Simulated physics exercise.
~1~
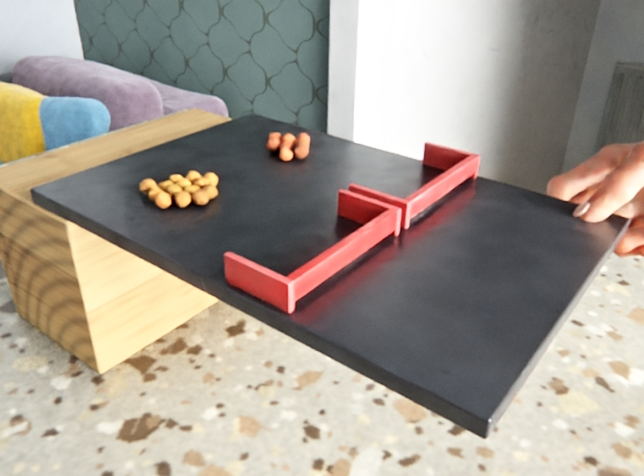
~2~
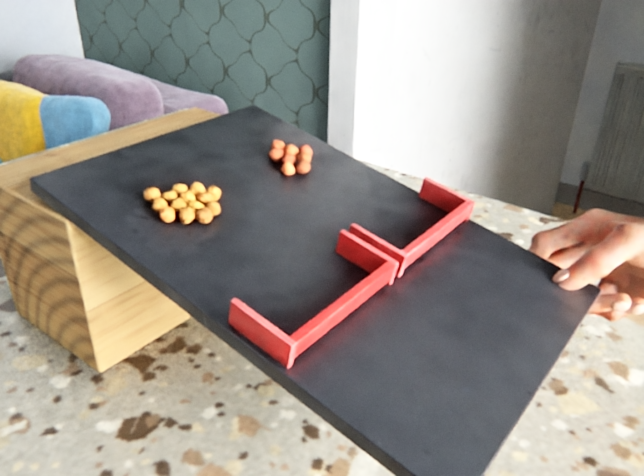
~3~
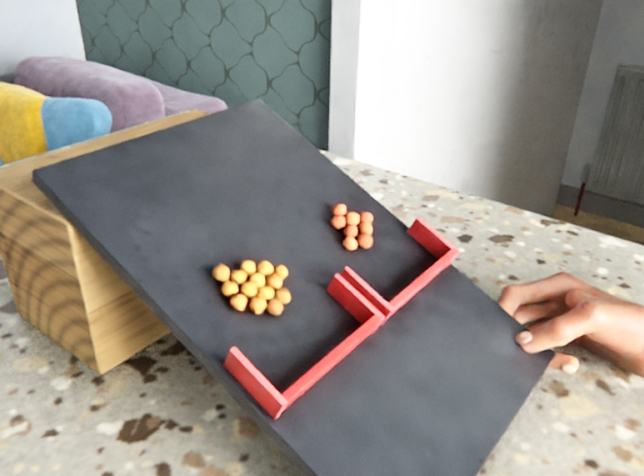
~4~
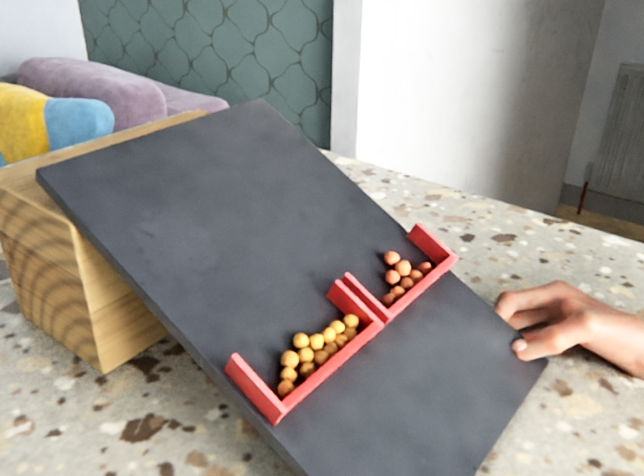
A hand lowered one end of a dark board propped on a wooden block, tilting it steadily until two clusters of small balls, one yellowish and one orange, slid down the slope and ended up gathered behind separate red gates.
